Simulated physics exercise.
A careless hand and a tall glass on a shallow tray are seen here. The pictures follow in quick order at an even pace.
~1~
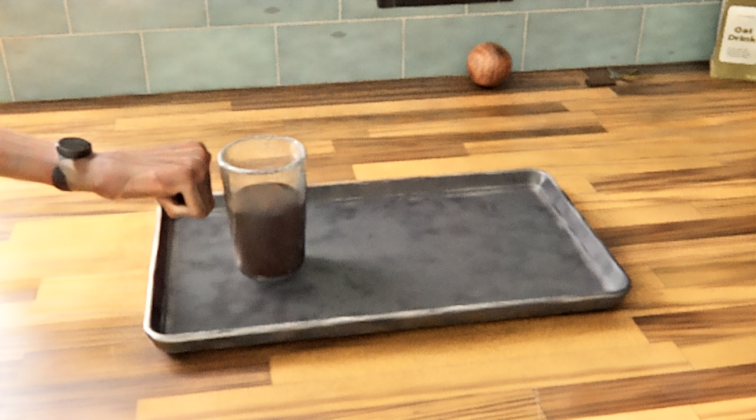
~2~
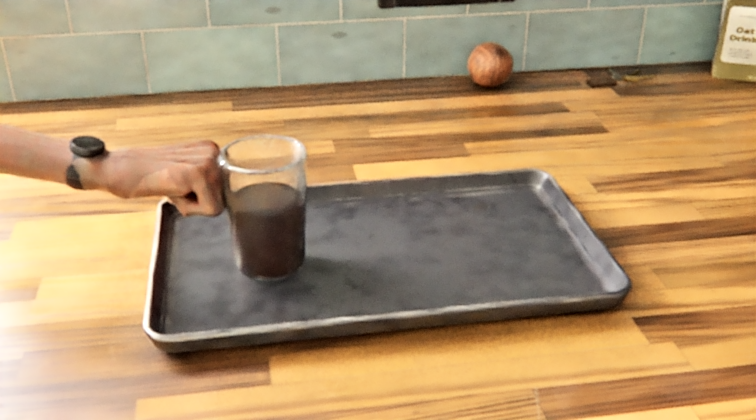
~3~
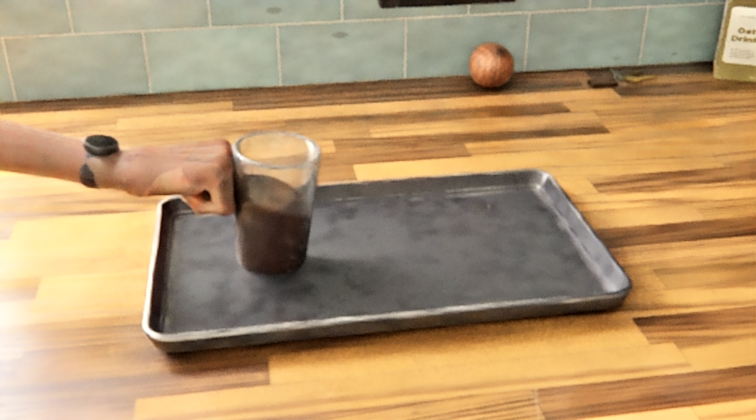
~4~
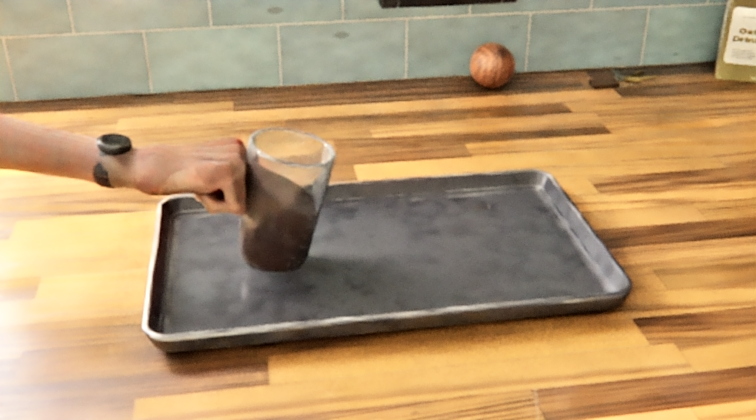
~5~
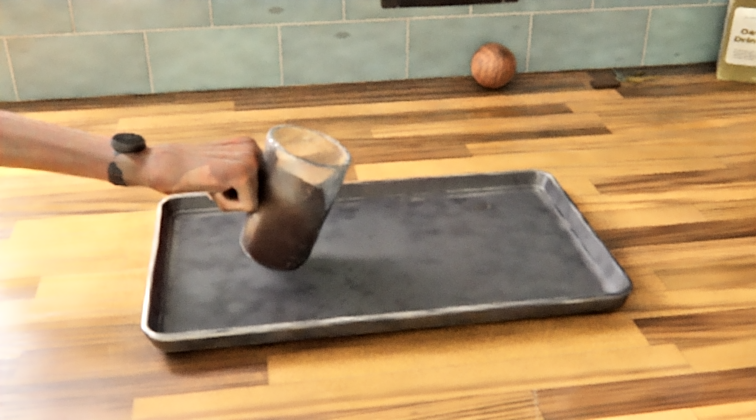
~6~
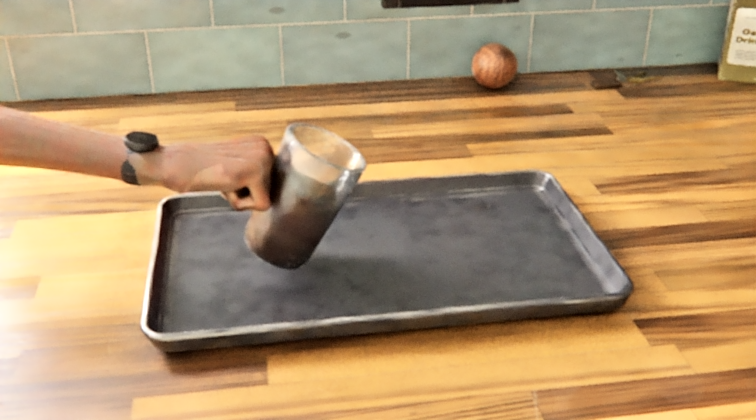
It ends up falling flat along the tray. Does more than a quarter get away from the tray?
Turns out the tray loses more than a quarter of it.
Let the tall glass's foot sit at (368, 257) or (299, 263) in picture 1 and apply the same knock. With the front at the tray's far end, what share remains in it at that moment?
80 %, then 65 %.
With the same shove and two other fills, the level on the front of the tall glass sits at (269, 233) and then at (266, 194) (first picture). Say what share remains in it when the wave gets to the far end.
65 % and 55 %.
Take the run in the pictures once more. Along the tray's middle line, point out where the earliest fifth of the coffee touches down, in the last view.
At about (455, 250).
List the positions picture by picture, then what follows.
The first frame shows tilt 0°; right rim (304, 152); surface from (230, 196) to (301, 191); the tray's far rim is at (584, 223); the tray is clear ahead.
The second frame shows tilt 0°; right rim (304, 152); surface from (230, 196) to (301, 191).
The third frame shows tilt 7°; right rim (318, 152); surface from (238, 177) to (302, 191).
The fourth frame shows tilt 13°; right rim (333, 154); surface from (251, 161) to (315, 195).
The fifth frame shows tilt 20°; right rim (348, 158); surface from (258, 180) to (327, 195).
The sixth frame shows tilt 28°; right rim (363, 163); surface from (265, 191) to (338, 192).
A moment on, the tall glass is falling and 100 per cent is in the glass, 0 on the tray and 0 above or beyond its rim.
Next, the tall glass lies on its side and 60 per cent is in the glass, 34 on the tray and 6 above or beyond its rim.
Then the tall glass lies on its side and 28 per cent is in the glass, 55 on the tray and 16 above or beyond its rim.
Later the tall glass lies on its side and 15 per cent is in the glass, 51 on the tray and 34 above or beyond its rim.
At rest 66 per cent is held by tray and glass, 34 is off the tray.
